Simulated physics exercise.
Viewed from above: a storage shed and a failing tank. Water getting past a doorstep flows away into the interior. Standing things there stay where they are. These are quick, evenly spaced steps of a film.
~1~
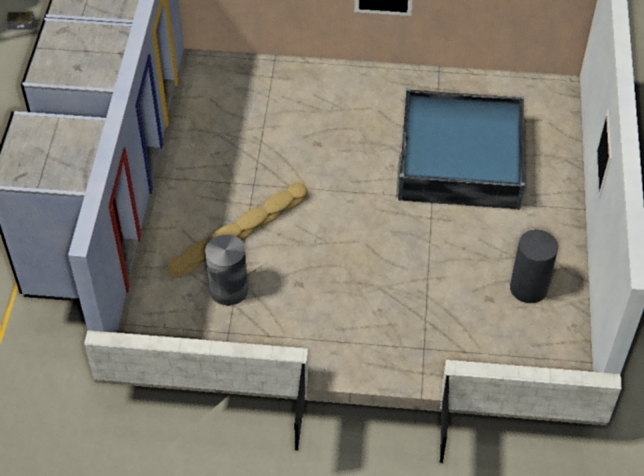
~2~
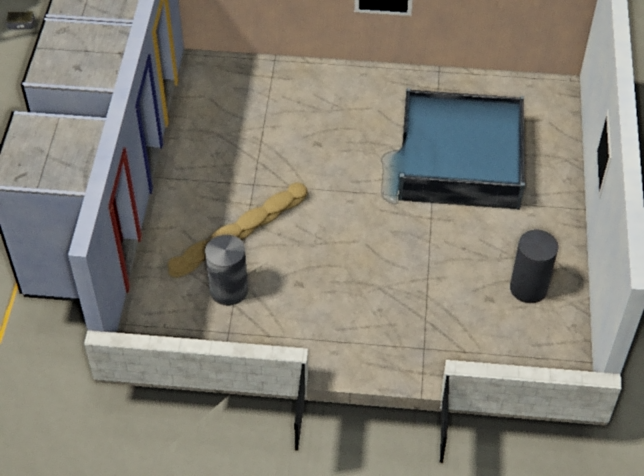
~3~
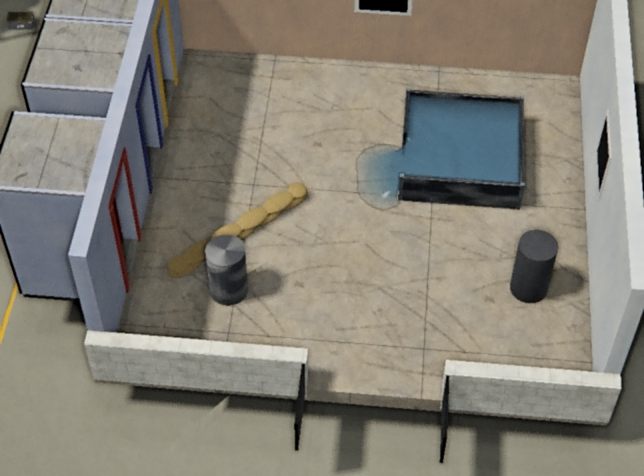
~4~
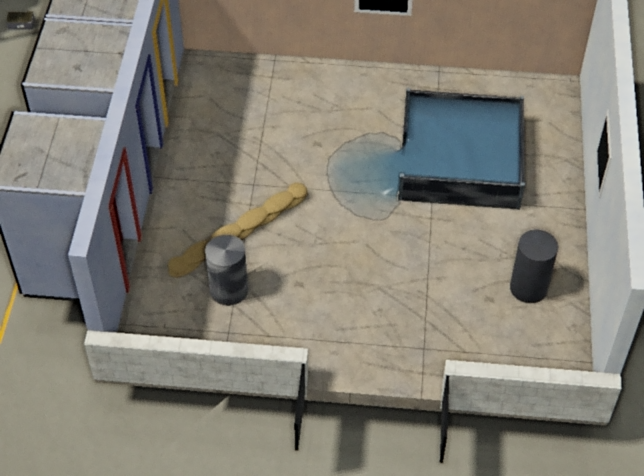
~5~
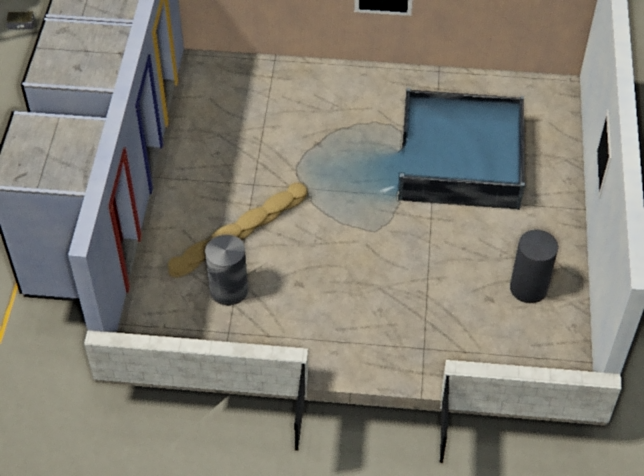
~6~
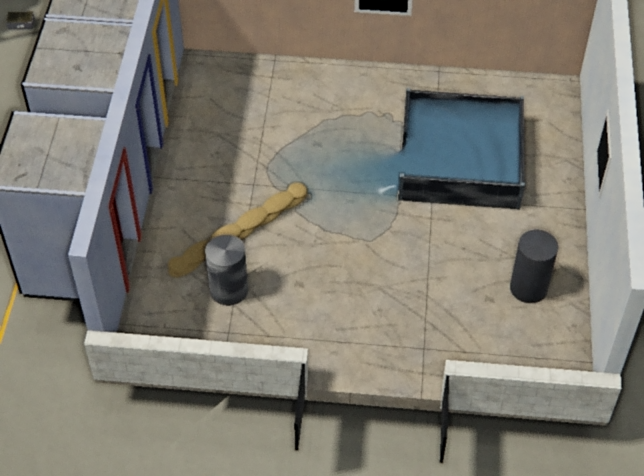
Water pours from the left side of a dark-edged blue tank and fans leftward across the floor in a pale, widening sheet, its edge spreading around the near end of a row of tan sacks. The tank stands at the upper right of a roofless storage shed seen from above. Two grey cylinders stand lower left and right, beside red, blue and yellow doorways at left.
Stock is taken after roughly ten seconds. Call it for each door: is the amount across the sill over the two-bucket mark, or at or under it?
My call: The yellow door at or under the mark, the blue door over the mark, the red door at or under the mark.
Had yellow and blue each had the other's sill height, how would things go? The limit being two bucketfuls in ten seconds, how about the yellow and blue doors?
Expect the yellow door to be one that breaks the limit and the blue door one that stays in check.
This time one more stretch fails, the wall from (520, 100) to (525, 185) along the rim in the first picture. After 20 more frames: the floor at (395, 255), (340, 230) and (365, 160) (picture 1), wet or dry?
Taken one by one: Sodden, then unaffected, then unaffected.
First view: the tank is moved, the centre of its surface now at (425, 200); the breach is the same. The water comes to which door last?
Answer: The yellow door.
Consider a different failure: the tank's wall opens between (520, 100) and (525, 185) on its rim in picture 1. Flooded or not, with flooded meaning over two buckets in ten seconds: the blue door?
Result: Blue door remains beneath it.
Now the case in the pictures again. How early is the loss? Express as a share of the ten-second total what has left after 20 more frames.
Estimate: Some 35 %.
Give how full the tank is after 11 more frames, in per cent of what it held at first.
Somewhere around 60 %, give or take.
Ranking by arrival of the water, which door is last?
Last in line is the door marked red.
A moment on, water covers 20 % of the floor; the yellow door not reached, the blue door not reached, the red door not reached.
Next, water covers 30 % of the floor; the yellow door wet at the sill, nothing in, the blue door under two buckets in, the red door not reached.
Then, water covers 40 % of the floor; the yellow door under two buckets in, the blue door over two buckets in, the red door wet at the sill, nothing in.
Later, water covers 55 % of the floor; the yellow door under two buckets in, the blue door far over two buckets in, the red door wet at the sill, nothing in.
In the end, water covers 75 % of the floor; the yellow door under two buckets in, the blue door far over two buckets in, the red door under two buckets in.
